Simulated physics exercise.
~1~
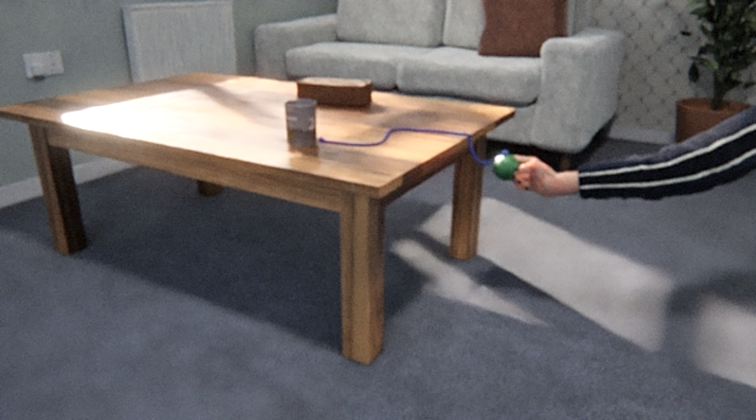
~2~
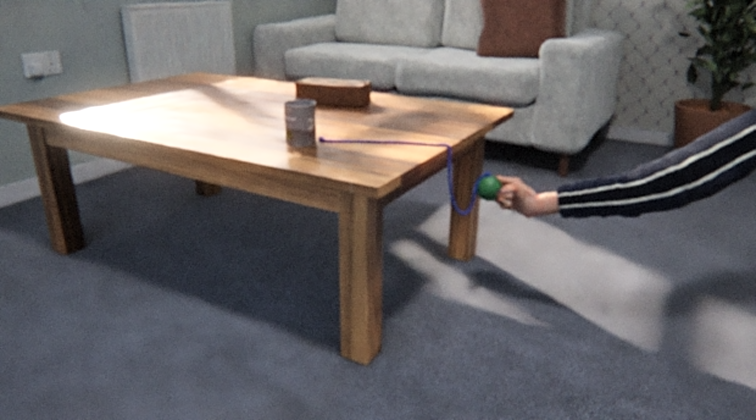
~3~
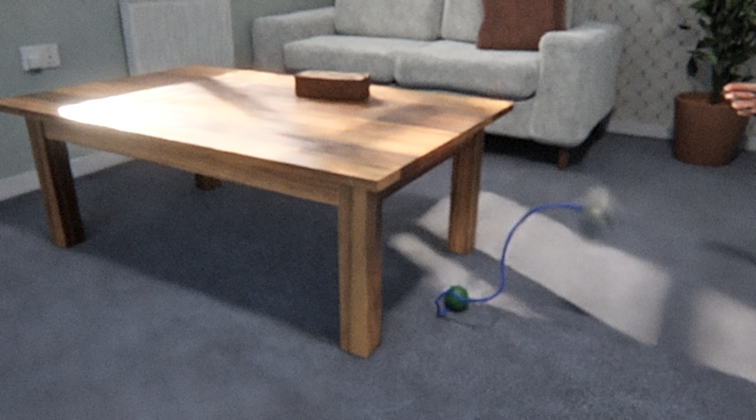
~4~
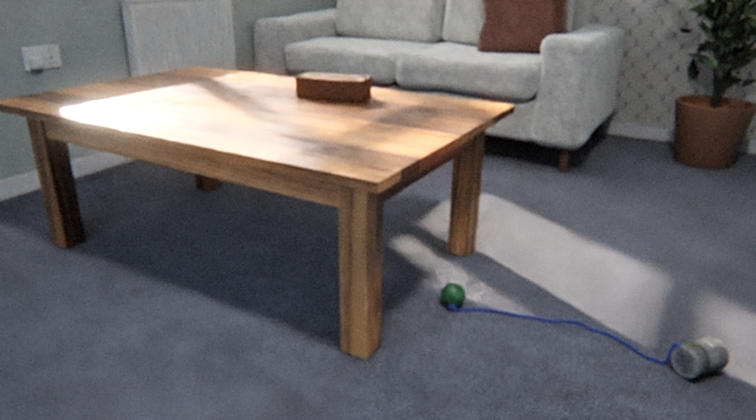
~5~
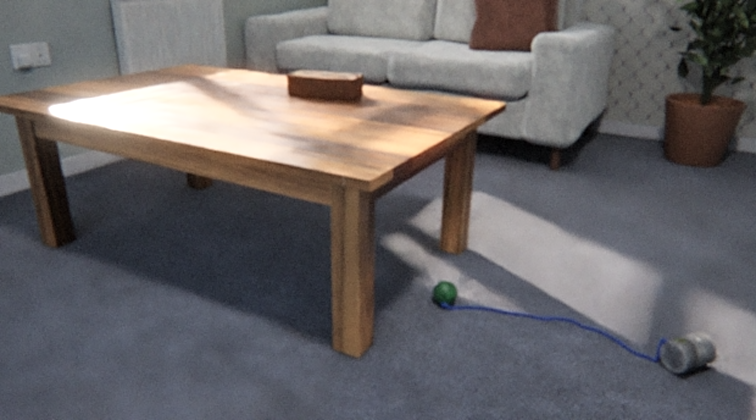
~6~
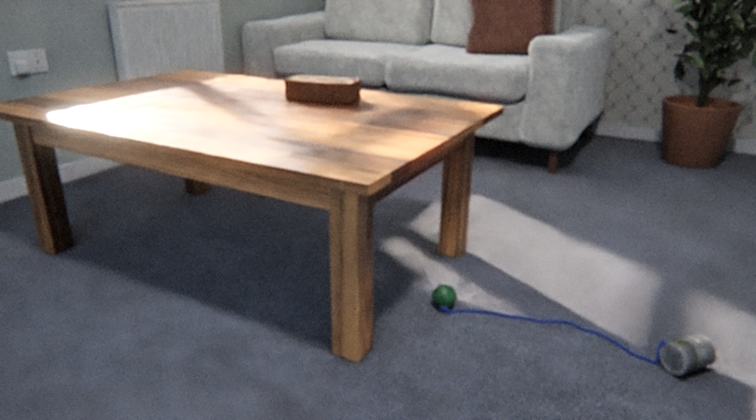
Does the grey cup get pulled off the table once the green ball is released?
Yes, the grey cup is pulled over the edge and ends up lying on its side on the floor, while the green ball also comes to rest on the floor.
